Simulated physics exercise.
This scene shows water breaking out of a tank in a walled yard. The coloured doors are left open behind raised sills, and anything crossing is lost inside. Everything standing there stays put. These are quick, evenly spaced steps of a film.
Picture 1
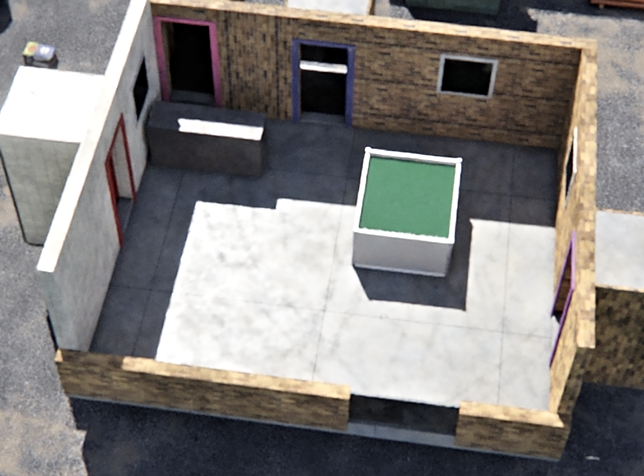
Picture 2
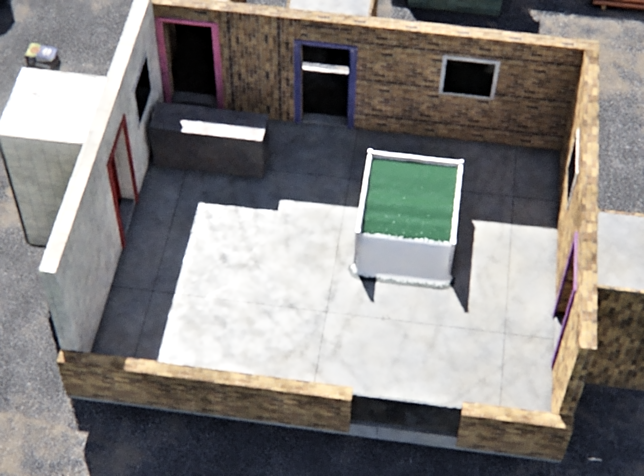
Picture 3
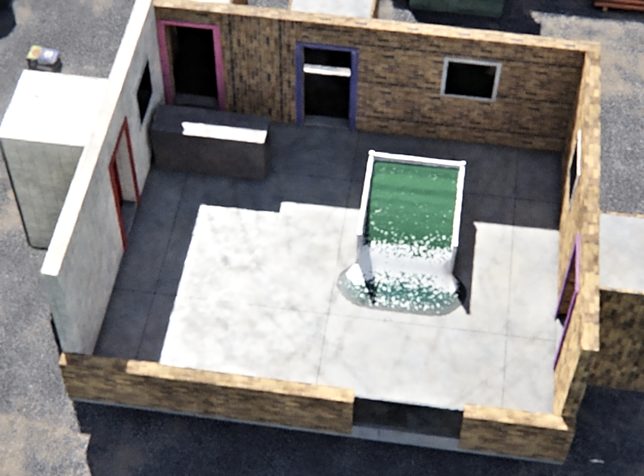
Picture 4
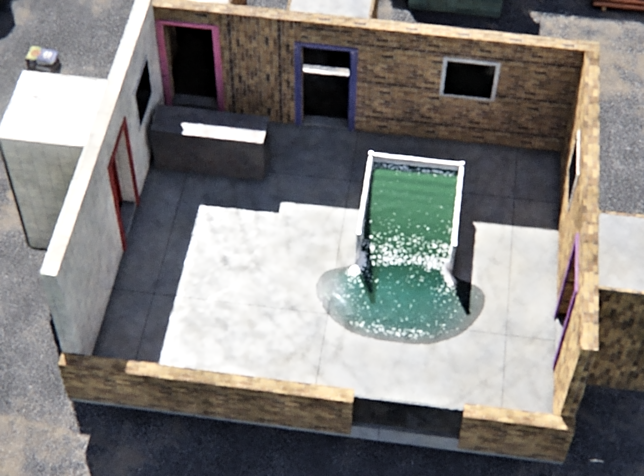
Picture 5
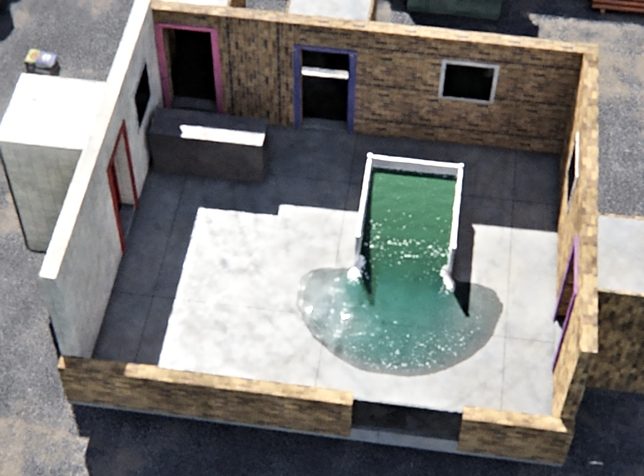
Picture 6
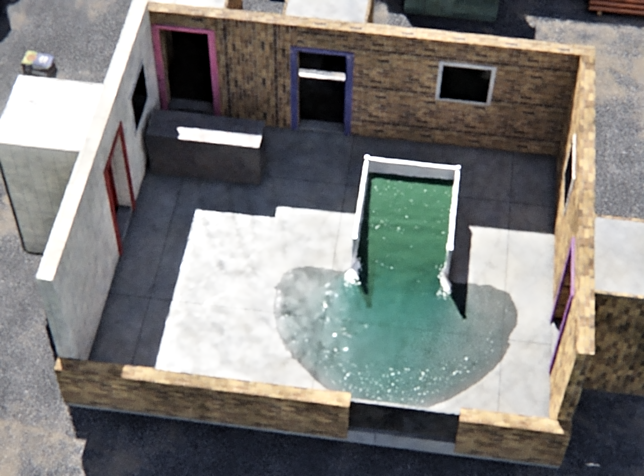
Green water pours from the near side of a white-edged tank in a walled yard with coloured door surrounds, spreading across the pale floor in a widening, rounded pool that extends toward the low brick wall in front.
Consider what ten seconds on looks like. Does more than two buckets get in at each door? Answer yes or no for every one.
Pink door: No, blue door: No, red door: No, purple door: No.
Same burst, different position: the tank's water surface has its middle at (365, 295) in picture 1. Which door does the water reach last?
It's the one in blue that is reached last.
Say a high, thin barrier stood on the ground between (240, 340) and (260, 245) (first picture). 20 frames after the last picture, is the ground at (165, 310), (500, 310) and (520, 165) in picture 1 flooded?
Results in order: Swamped / swamped / bone-dry.
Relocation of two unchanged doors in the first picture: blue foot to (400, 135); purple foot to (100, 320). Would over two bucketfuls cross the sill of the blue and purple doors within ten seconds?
Result: Blue door stays unflooded, purple door gets flooded.
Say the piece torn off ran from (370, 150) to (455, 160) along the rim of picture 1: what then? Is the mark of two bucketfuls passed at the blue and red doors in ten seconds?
My reading: The blue one floods; the red one takes less.
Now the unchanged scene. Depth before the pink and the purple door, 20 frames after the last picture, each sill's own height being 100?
About 0 and 100 per cent.
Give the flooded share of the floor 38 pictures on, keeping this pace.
About 80 per cent.
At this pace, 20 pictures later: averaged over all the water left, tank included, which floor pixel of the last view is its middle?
Near (349, 343).
A moment on, water covers 30 % of the floor; the pink door not reached, the blue door not reached, the red door not reached, the purple door wet at the sill, nothing in.
Next, water covers 35 % of the floor; the pink door not reached, the blue door not reached, the red door not reached, the purple door wet at the sill, nothing in.
Then, water covers 50 % of the floor; the pink door not reached, the blue door not reached, the red door wet at the sill, nothing in, the purple door under two buckets in.
Later, water covers 80 % of the floor; the pink door wet at the sill, nothing in, the blue door not reached, the red door wet at the sill, nothing in, the purple door under two buckets in.
In the end, water covers 95 % of the floor; the pink door wet at the sill, nothing in, the blue door wet at the sill, nothing in, the red door wet at the sill, nothing in, the purple door under two buckets in.
